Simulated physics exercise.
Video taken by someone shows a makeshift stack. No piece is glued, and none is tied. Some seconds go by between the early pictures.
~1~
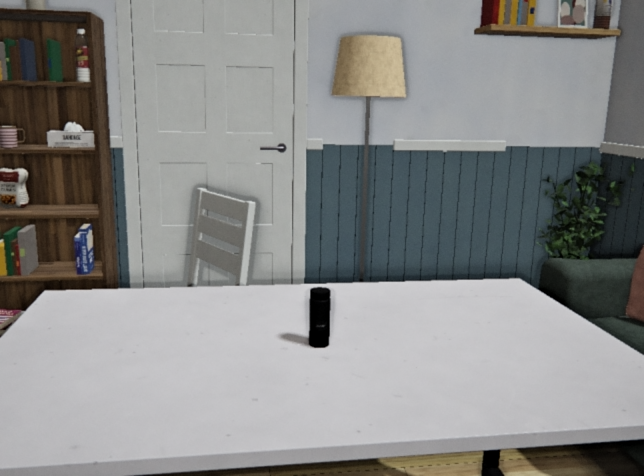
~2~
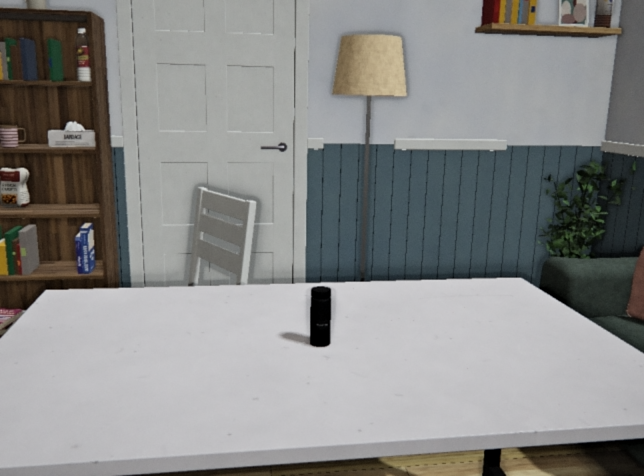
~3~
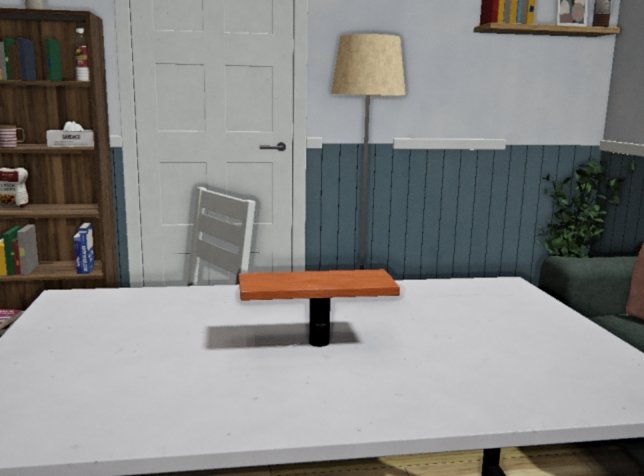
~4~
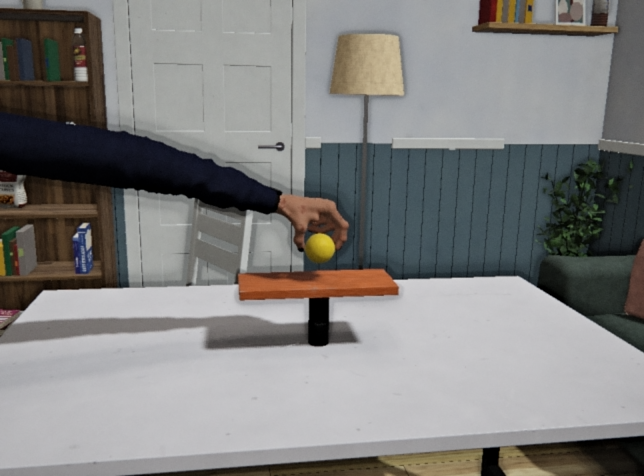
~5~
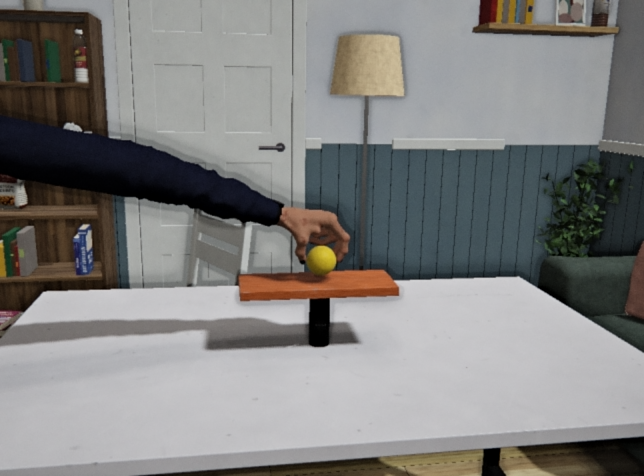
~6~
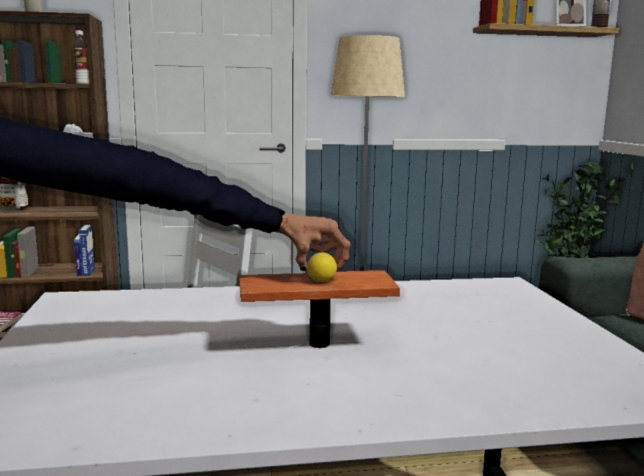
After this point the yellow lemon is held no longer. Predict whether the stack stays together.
The stack carries the load.
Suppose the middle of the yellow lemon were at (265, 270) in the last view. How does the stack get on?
What happens next is that it goes down.
Then, 0.20 s after the last picture, nothing has stirred.
Then, 0.40 s after the last picture, yellow lemon resting near (322, 268).
At rest, all 3 in place. Seen from the same camera at the end, yellow lemon near (322, 268). The stack stays up.
